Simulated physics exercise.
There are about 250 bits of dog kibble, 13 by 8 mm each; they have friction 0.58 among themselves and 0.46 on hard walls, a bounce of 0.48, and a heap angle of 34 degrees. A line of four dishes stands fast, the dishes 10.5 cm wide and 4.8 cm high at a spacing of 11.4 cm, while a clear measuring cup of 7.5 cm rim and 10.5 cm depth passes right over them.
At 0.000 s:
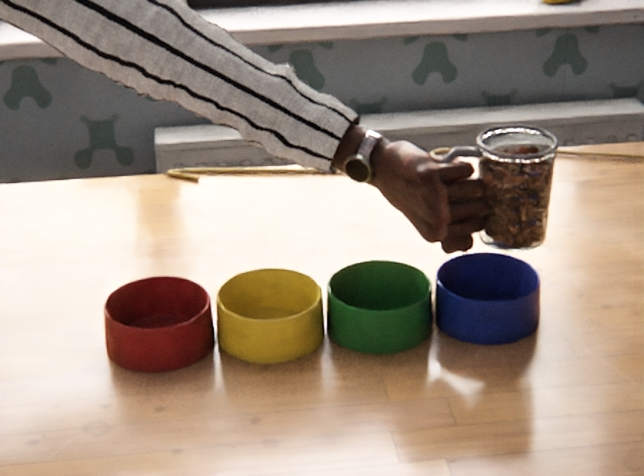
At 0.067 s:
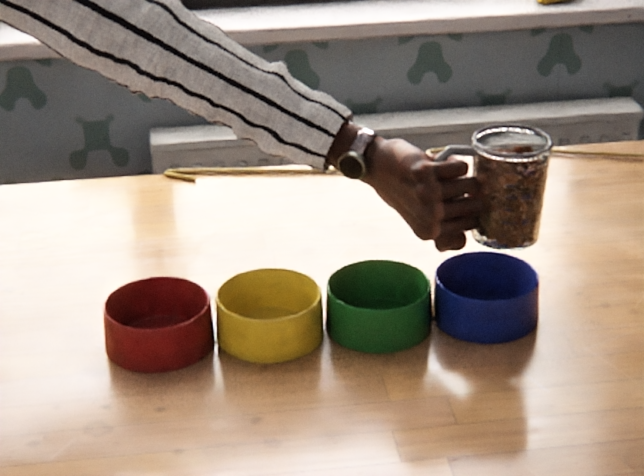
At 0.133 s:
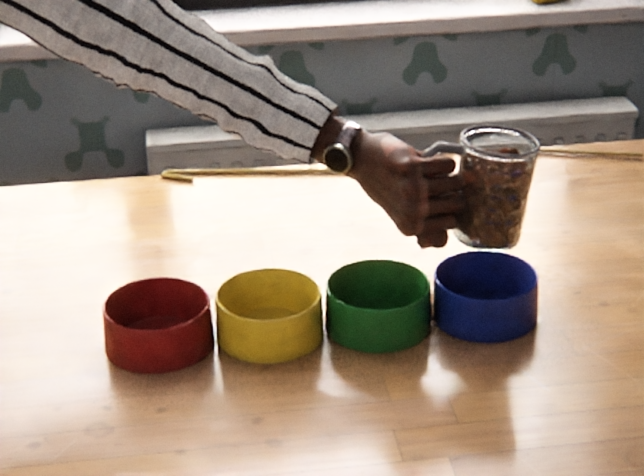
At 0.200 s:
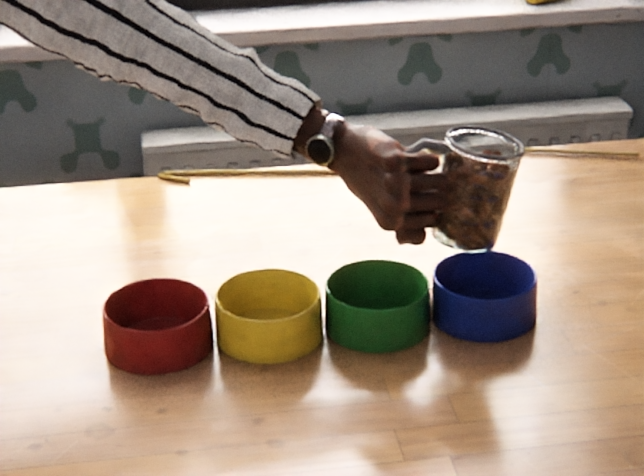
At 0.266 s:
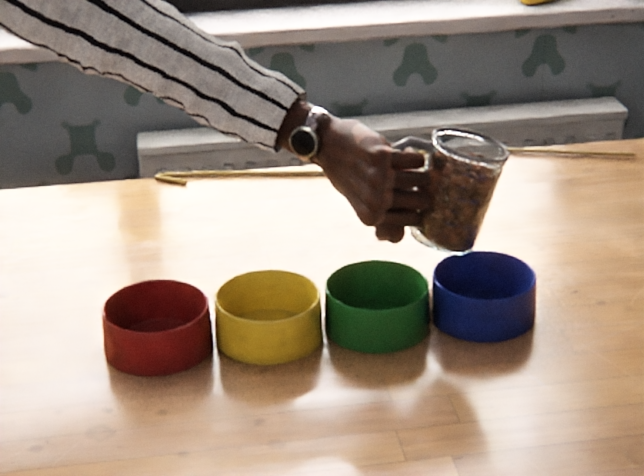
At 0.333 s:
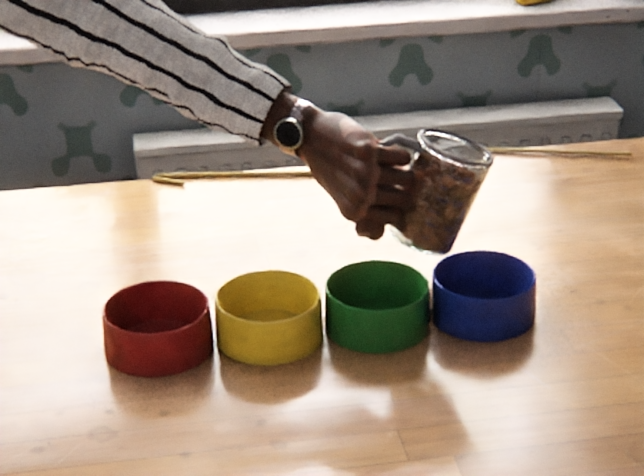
Clear cup of brown pieces moving left in a person's hand and gradually tilting above blue and green dishes in a row of four.
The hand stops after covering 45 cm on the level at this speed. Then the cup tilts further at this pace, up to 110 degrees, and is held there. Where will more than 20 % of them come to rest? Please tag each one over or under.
Red dish - over; blue dish - under; green dish - under; yellow dish - under; counter - under.
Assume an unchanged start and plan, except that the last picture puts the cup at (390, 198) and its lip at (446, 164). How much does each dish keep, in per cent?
Dish by dish: Red 90 percent, blue 0 percent, green 0 percent, yellow 0 percent.
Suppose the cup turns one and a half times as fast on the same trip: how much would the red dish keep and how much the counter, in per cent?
In the red dish 50; on the counter 0.
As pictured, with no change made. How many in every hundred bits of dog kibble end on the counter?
The answer is roughly 0 per cent.
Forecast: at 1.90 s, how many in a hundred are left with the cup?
It comes out close to 55 per cent.
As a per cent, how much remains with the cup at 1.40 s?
Load share: Near 95 percent.
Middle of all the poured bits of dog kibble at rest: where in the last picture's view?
Once everything settles, the centre is around (152, 329).
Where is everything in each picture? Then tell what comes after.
The first frame shows cup at (515, 189), tilt 0 degrees, lip at (554, 139), moved 0.0 cm; middle of the pieces at (513, 191); blue dish at (488, 277); green dish at (380, 285); yellow dish at (269, 294); red dish at (157, 302).
The second frame shows cup at (508, 189), tilt 1 degrees, lip at (549, 139), moved 0.5 cm; middle of the pieces at (507, 191).
The third frame shows cup at (493, 189), tilt 5 degrees, lip at (537, 141), moved 2.0 cm; middle of the pieces at (491, 191).
The fourth frame shows cup at (474, 190), tilt 10 degrees, lip at (521, 145), moved 3.8 cm; middle of the pieces at (472, 192).
The fifth frame shows cup at (456, 192), tilt 15 degrees, lip at (506, 150), moved 5.6 cm; middle of the pieces at (453, 194).
The sixth frame shows cup at (438, 193), tilt 20 degrees, lip at (491, 155), moved 7.5 cm; middle of the pieces at (435, 195); blue dish at (484, 275); green dish at (377, 285); yellow dish at (268, 296); red dish at (156, 307). Its pace works out near 70 degrees a second; the hand travels 27 cm a second.
After 0.97 s, tilt 66 degrees; cup holds 100 %.
After 1.40 s, tilt 97 degrees; cup holds 95 %, yellow 5 %.
Then, at 1.90 s, tilt 110 degrees; cup holds 55 %, red 35 %, yellow 5 %.
In the end, at 4.0 s, red 85 %, blue 0 %, green 0 %, yellow 5 %, counter 0 %, cup 10 %.
